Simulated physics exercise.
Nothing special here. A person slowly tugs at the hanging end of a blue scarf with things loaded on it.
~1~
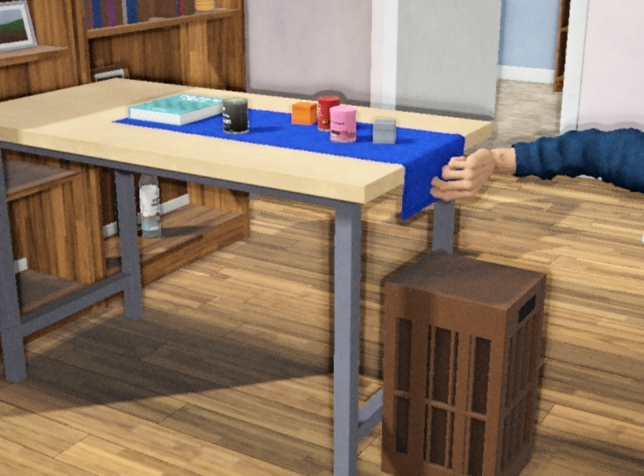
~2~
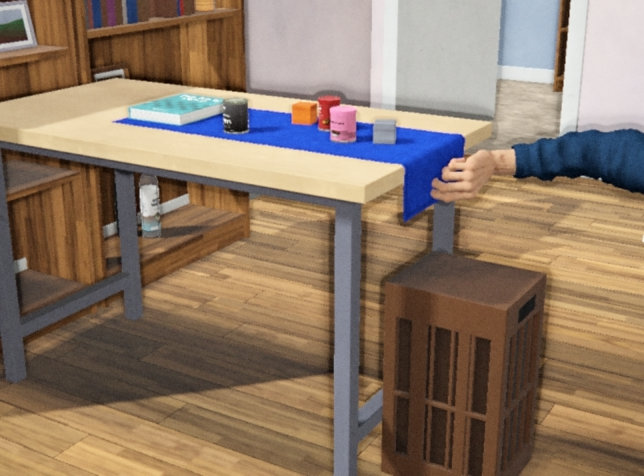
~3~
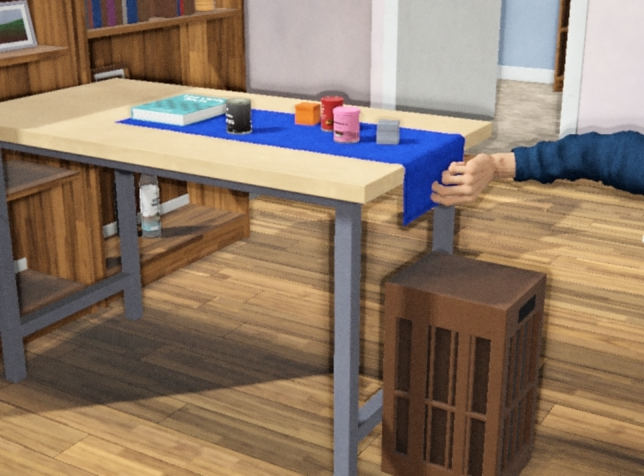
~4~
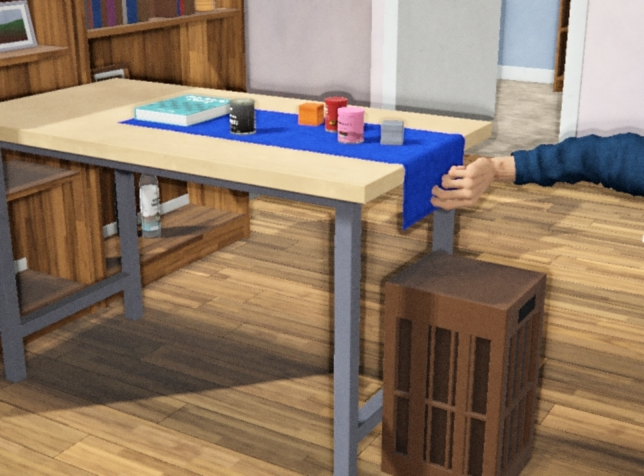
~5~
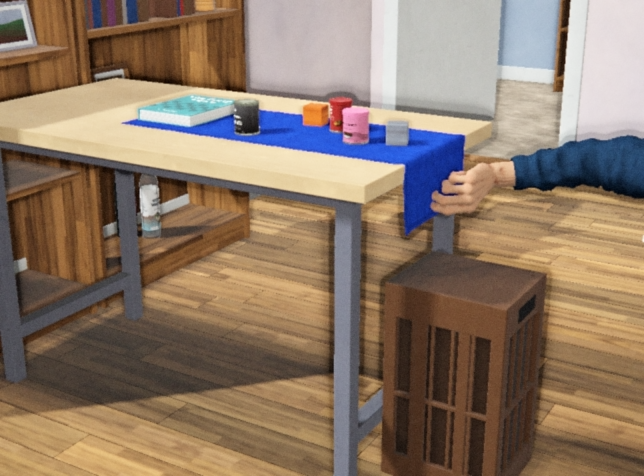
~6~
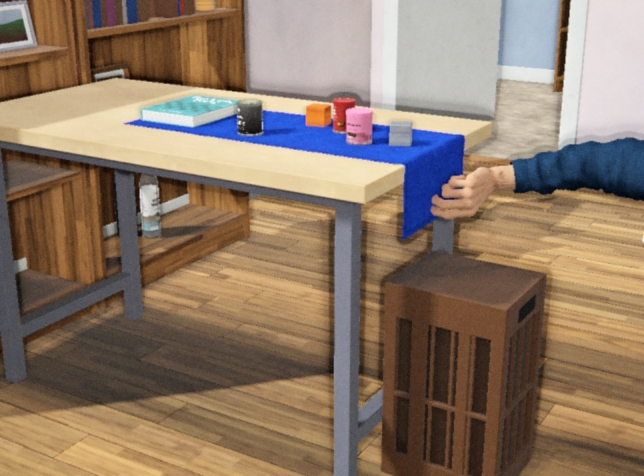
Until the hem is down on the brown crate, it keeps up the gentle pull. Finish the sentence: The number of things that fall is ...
The number of things that fall is one.
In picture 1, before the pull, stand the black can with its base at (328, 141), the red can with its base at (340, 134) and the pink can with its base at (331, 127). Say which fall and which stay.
Start with the black can, which is kept; next the red can, which is kept; last the pink can, which is kept.
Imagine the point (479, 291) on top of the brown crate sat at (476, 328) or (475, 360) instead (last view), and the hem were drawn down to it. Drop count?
Respectively 2 and 3.
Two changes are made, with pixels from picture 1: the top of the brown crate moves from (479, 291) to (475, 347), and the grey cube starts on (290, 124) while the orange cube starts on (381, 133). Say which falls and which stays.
Outcome: Grey cube keeps its perch; orange cube is gone.
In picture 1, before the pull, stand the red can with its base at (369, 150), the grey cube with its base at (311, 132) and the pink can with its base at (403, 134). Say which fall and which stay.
I reckon the red can takes a fall, the grey cube hangs on and the pink can takes a fall.
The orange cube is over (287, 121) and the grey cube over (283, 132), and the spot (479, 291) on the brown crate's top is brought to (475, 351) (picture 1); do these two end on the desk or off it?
In the end the orange cube is still on top and the grey cube is still on top.
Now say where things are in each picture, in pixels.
Hem (402, 221); grey cube (385, 121); pink can (343, 109); red can (329, 98); orange cube (305, 104); black can (235, 100); top of the crate (479, 291), in the first picture.
Hem (404, 222); grey cube (385, 121), in the second picture.
Hem (403, 225); pink can (347, 109), in the third picture.
Hem (402, 230); red can (336, 99); top of the crate (479, 291), in the fourth picture.
Hem (405, 235); orange cube (316, 105), in the fifth picture.
Hem (402, 239); grey cube (401, 123); pink can (360, 111); red can (344, 100); orange cube (319, 105); black can (249, 102), in the sixth picture.
Early on, hem near (434, 242); all still up.
Midway, hem on the crate; grey cube gone.
Finally, hem on the crate; grey cube gone. It carries off one.
